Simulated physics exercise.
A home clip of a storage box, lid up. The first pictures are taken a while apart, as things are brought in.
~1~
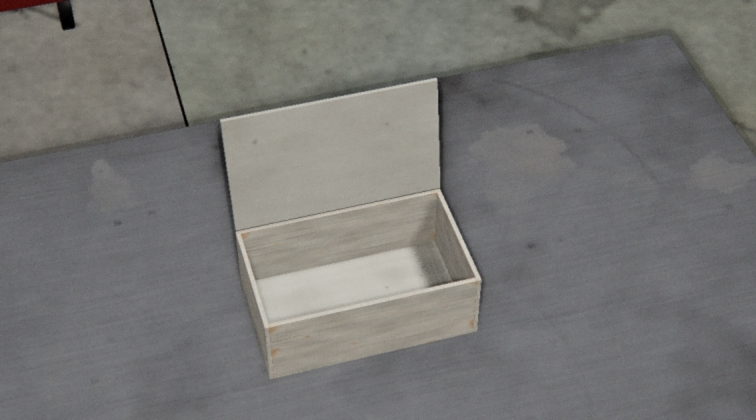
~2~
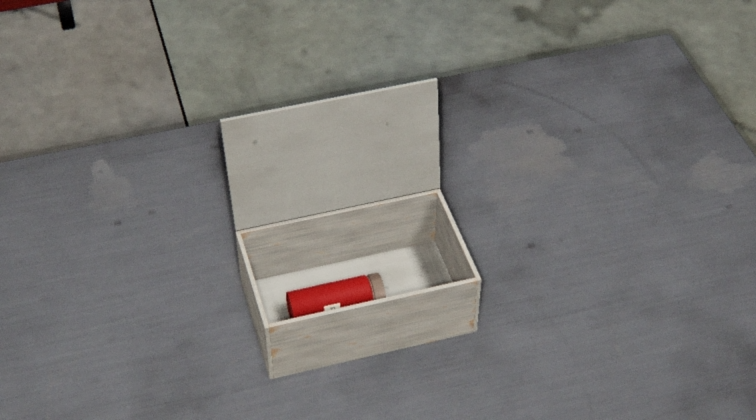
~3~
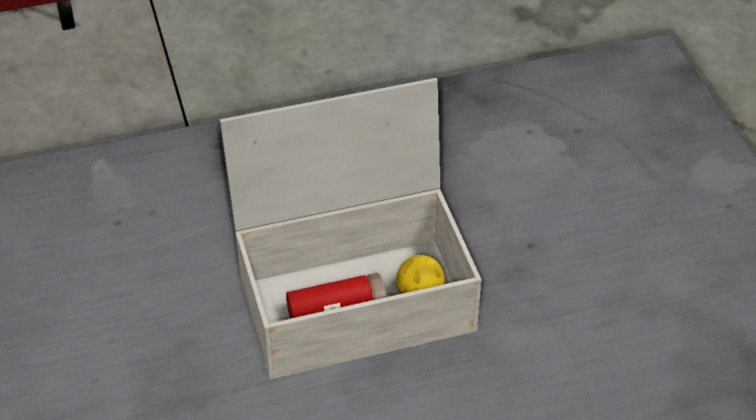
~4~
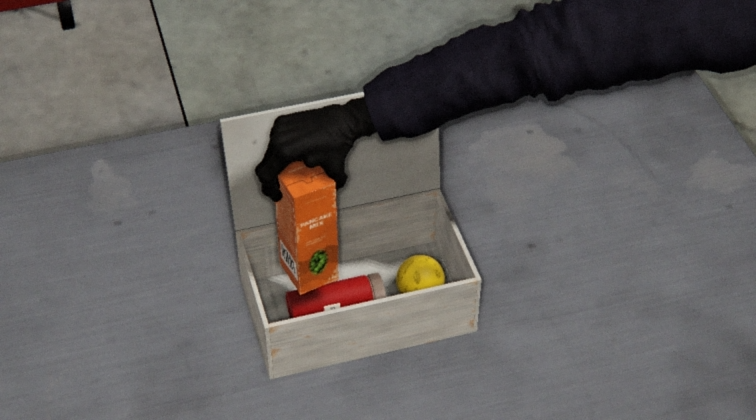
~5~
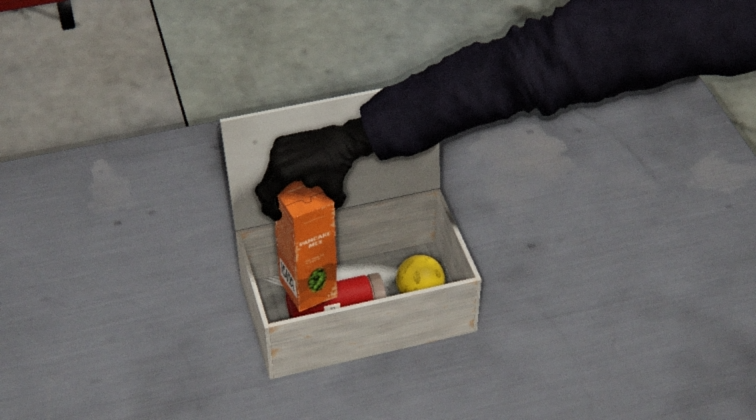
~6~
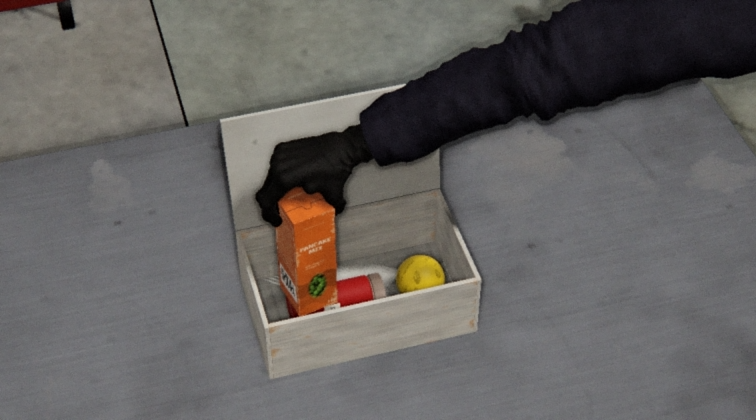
At first an open wooden box sits empty on a grey surface, then a red shaker lies inside it, and later a yellow ball-like item is beside it on the right. A black-gloved hand then holds an orange carton upright over the box's left side and lowers it a short way inside, in front of the shaker.
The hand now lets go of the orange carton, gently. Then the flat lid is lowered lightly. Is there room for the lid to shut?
Here the lid stays ajar.
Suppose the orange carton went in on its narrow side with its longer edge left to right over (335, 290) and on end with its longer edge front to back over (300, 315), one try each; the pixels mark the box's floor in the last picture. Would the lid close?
First, it shuts flat; second, it is held up.
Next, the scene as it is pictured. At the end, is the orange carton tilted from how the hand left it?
It ends up tilted.
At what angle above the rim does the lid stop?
Some 25° above the rim.
Then, 1.20 s past the last view, lid 81° above the rim; orange carton rocked 59° from its first pose near (321, 284); red shaker displaced a little.
Then, 1.80 s past the last view, lid 37° above the rim; orange carton rocked 60° from its first pose near (321, 284); red shaker displaced a little.
Finally, lid 24° above the rim; down or leaning hard in the box, orange carton; the other 2 still in place. Final places as the last picture's camera would see them, orange carton near (321, 284).
